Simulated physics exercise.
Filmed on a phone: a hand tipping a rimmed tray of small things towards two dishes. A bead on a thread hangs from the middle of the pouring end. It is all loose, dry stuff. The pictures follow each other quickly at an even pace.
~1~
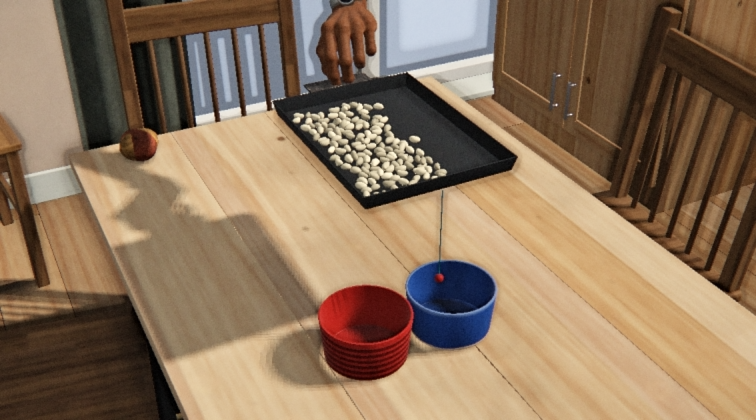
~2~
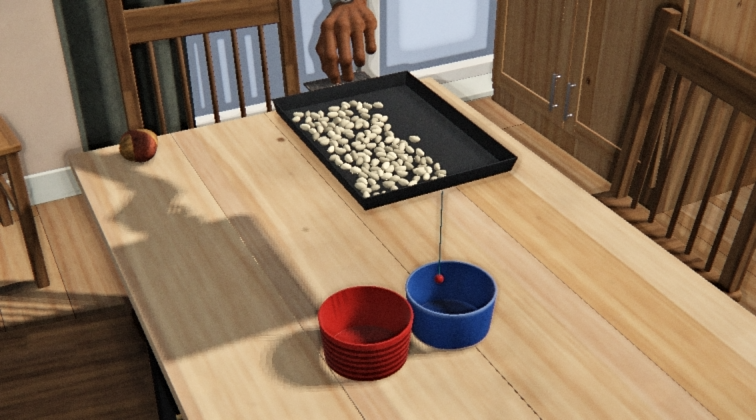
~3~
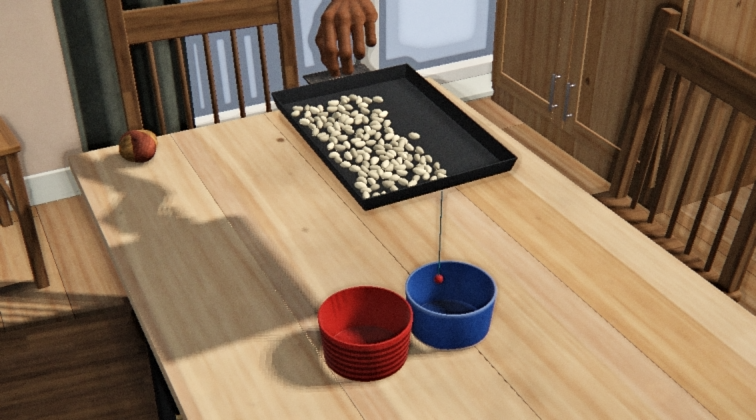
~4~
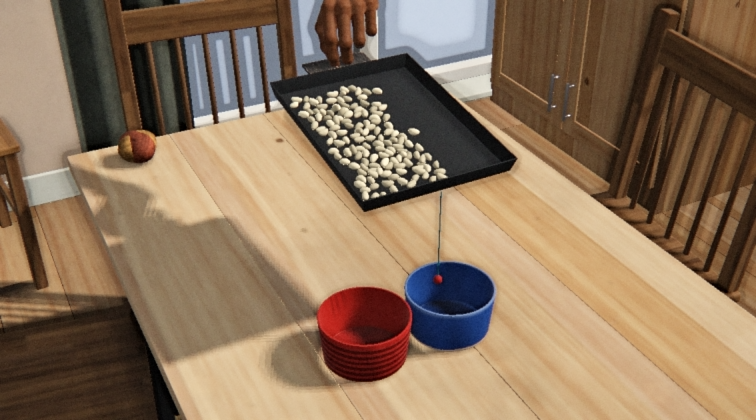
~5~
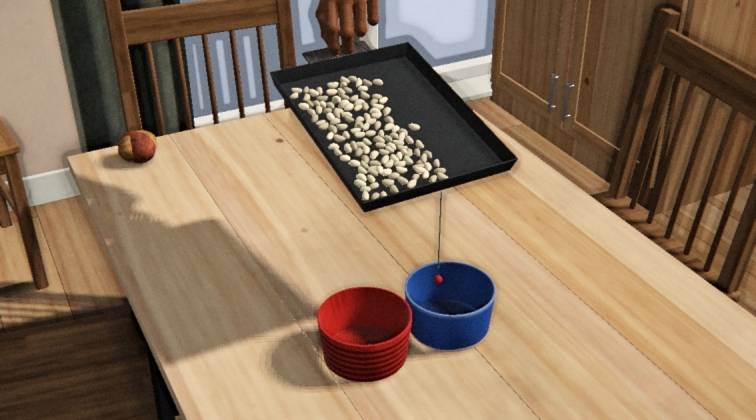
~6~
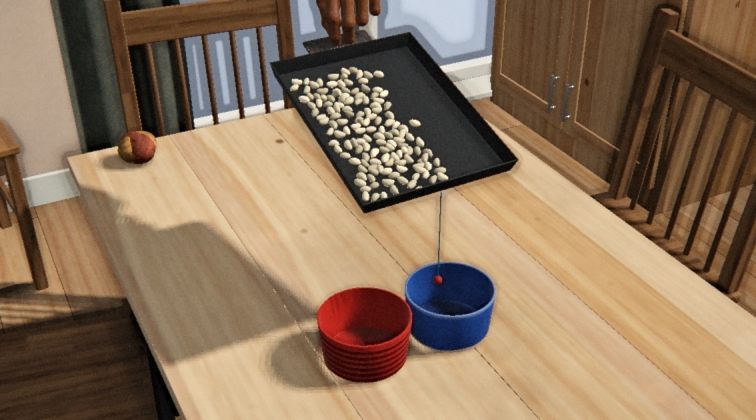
We see a hand holding a dark rimmed tray of white beans over a wooden table, gradually tipping it slightly toward a red dish and a blue dish, while the beans barely shift and a red bead hangs on its thread.
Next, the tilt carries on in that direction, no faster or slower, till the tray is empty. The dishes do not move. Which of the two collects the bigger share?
Fuller: The left dish.
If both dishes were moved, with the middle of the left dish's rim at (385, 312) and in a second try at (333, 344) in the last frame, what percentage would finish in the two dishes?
Roughly 50 per cent, and 70 per cent.
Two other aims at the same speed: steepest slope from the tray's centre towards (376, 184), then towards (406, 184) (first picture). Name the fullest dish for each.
The first try: The left dish. The second: Left.
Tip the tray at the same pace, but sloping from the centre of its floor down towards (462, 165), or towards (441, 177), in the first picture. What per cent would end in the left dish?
Near 0 % and 0 %.
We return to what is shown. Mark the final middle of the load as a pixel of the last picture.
Roughly at (431, 379).
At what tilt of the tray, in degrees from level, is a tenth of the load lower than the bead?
At some 105 degrees.
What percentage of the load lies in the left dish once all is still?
Near 30 %.
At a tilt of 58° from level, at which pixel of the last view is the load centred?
At about (402, 158).
Soon, tray tipped steeply; all on the tray.
A while on, tray tipped right over; nearly all on the tray; a stray few in the right dish; a stray few outside both.
Towards the end, tray tipped past a quarter turn; about a quarter in the left dish; a small part in the right dish; about two thirds outside both.
Finally, tray tipped past a quarter turn; about a quarter in the left dish; a small part in the right dish; about two thirds outside both.
